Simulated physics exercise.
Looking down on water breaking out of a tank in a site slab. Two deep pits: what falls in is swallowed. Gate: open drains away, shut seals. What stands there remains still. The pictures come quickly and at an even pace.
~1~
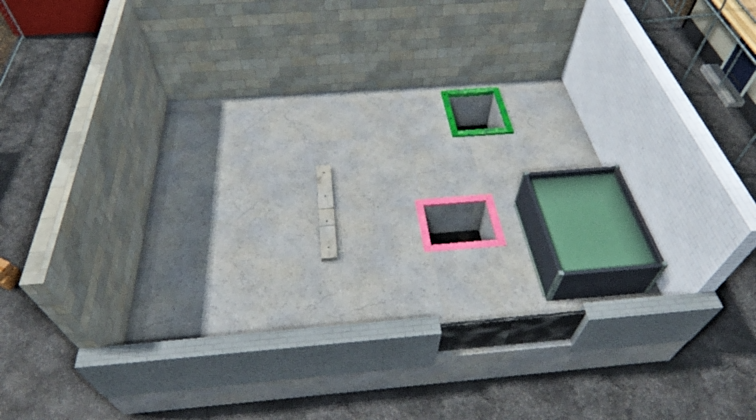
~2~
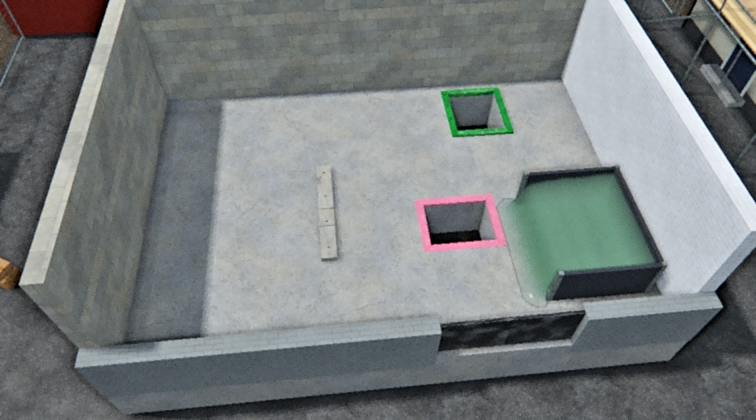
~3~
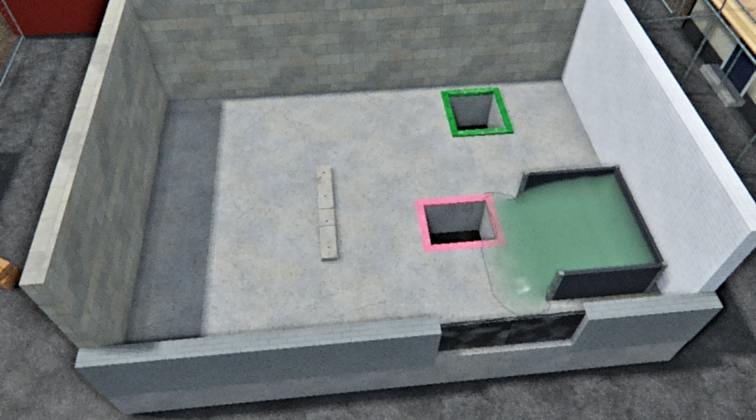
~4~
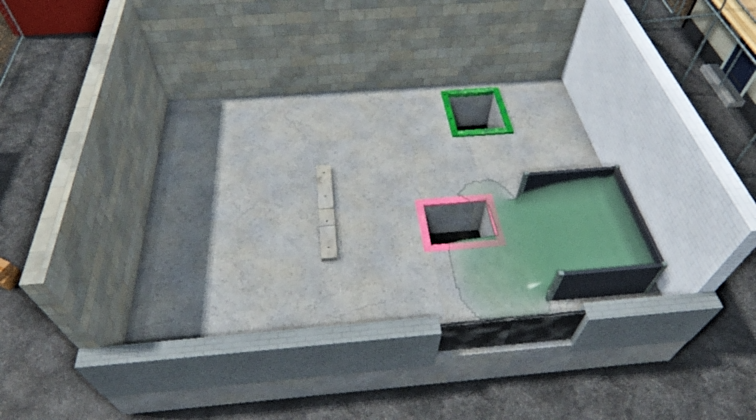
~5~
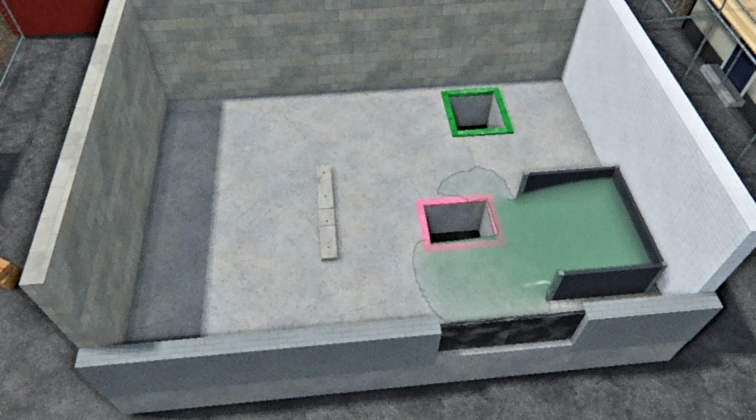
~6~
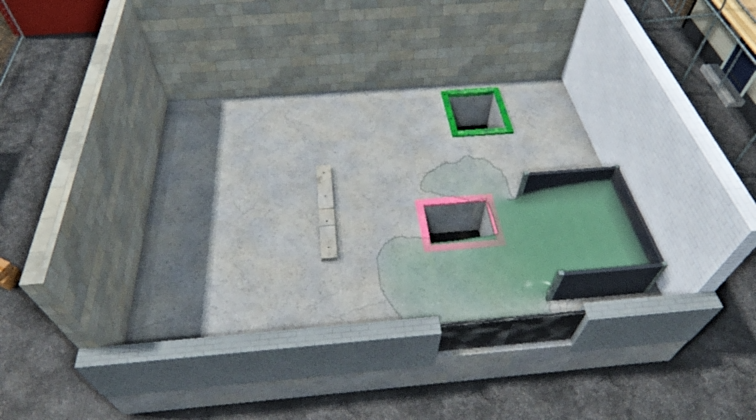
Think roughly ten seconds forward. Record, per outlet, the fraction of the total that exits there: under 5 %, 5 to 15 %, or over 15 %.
The gate accounts for a negligible part - below five per cent. The green pit accounts for a negligible part - below five per cent. The pink pit accounts for a substantial part - beyond fifteen per cent.
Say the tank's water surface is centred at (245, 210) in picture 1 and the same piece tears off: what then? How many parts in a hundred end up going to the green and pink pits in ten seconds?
Roughly, in per cent: Green 6, pink 10.
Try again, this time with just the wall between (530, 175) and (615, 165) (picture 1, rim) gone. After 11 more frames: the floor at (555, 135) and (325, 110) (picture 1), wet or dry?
In order, I'd call them drenched and parched.
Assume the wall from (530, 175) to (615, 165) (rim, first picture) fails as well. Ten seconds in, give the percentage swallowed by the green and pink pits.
Green about 40 %, pink about 2 %.
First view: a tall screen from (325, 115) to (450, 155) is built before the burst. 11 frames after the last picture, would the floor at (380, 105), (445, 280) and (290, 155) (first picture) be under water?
In that order: Clear, under water, dry.
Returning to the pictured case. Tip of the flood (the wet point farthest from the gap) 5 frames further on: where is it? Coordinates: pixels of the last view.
Roughly (235, 300).
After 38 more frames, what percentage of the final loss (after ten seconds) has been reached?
It comes to around 95 per cent.
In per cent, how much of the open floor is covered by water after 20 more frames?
About 40 per cent.
A moment on, water covers 25 % of the floor; the gate 0 %, the green pit 0 %, the pink pit 21 %.
Next, water covers 35 % of the floor; the gate 0 %, the green pit 0 %, the pink pit 30 %.
Then, water covers 40 % of the floor; the gate 0 %, the green pit 0 %, the pink pit 37 %.
Later, water covers 65 % of the floor; the gate 0 %, the green pit 0 %, the pink pit 41 %.
In the end, water covers 80 % of the floor; the gate 0 %, the green pit 0 %, the pink pit 43 %.
